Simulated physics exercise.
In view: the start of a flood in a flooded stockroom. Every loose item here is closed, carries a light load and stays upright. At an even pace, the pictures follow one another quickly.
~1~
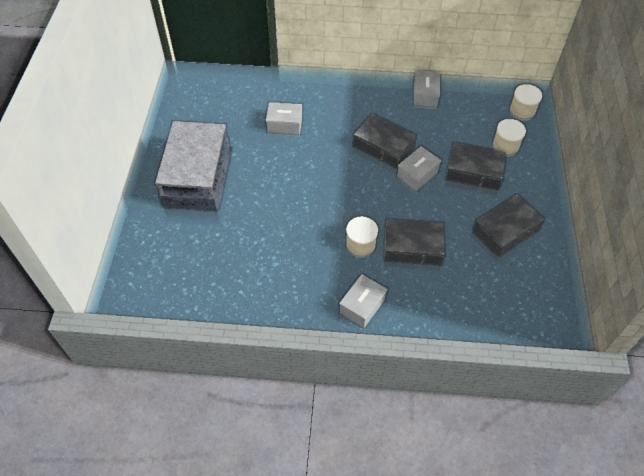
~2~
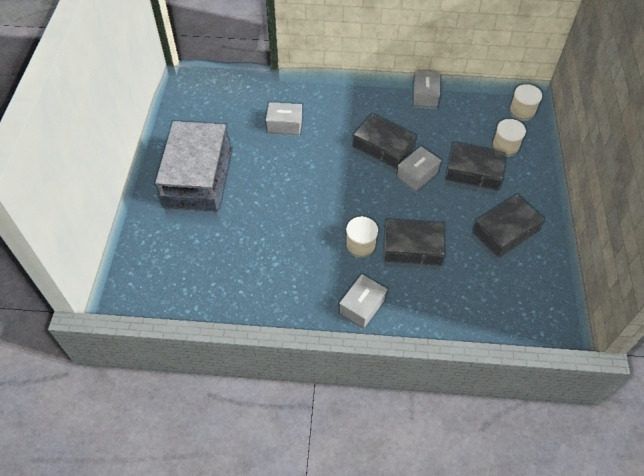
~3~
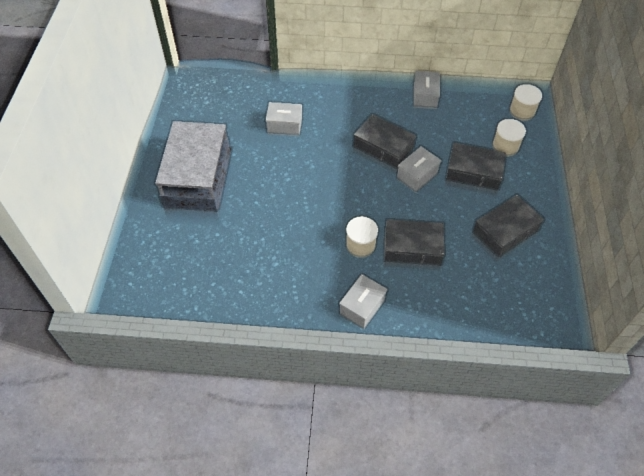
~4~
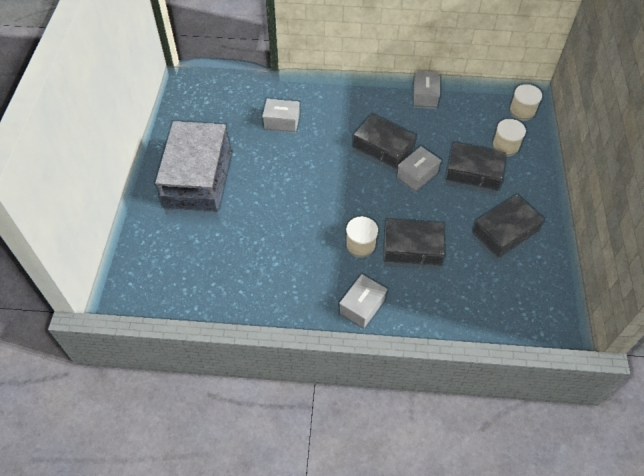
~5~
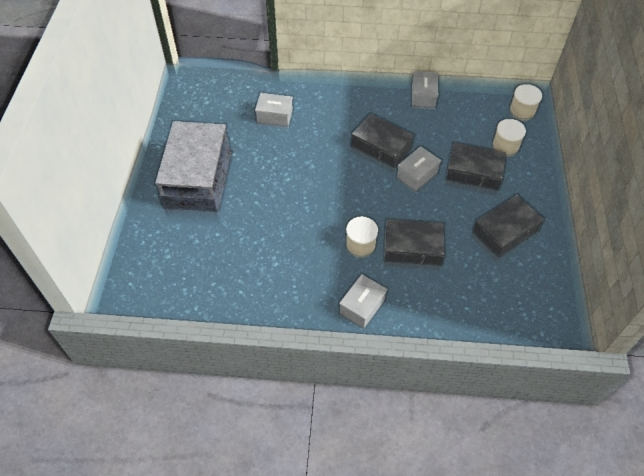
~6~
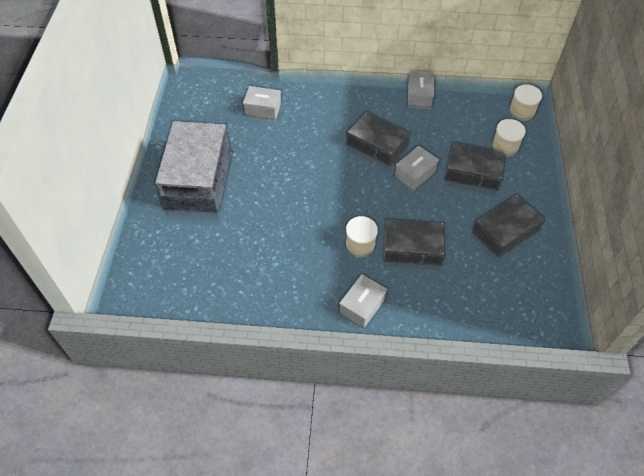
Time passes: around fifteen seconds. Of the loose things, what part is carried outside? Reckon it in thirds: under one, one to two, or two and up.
My forecast is one third to two thirds.
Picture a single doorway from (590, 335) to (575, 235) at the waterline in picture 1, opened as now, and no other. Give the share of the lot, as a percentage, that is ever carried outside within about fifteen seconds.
Roughly 80 in a hundred.
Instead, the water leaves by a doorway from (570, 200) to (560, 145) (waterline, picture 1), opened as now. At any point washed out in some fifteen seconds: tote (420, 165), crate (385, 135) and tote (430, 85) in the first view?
In that order: Yes, carried outside, washed out.
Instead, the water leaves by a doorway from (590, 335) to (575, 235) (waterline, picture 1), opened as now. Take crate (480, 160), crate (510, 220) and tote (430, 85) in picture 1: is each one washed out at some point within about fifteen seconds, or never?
Lab note - object 1: Escaped; object 2: Escaped; object 3: Retained.
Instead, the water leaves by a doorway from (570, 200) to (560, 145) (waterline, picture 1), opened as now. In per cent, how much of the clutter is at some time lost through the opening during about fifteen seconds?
I'd guess around 70 percent.
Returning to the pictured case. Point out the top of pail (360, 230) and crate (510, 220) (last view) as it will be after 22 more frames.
Approximately (288, 164) for one, (465, 196) for the other.
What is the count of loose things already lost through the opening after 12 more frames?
That makes 1.
A moment on, 0 of 11 are out; 11 afloat.
Next, 1 of 11 are out; 10 afloat.
Later, 3 of 11 are out; 8 afloat.
In the end, 4 of 11 are out; 7 afloat.
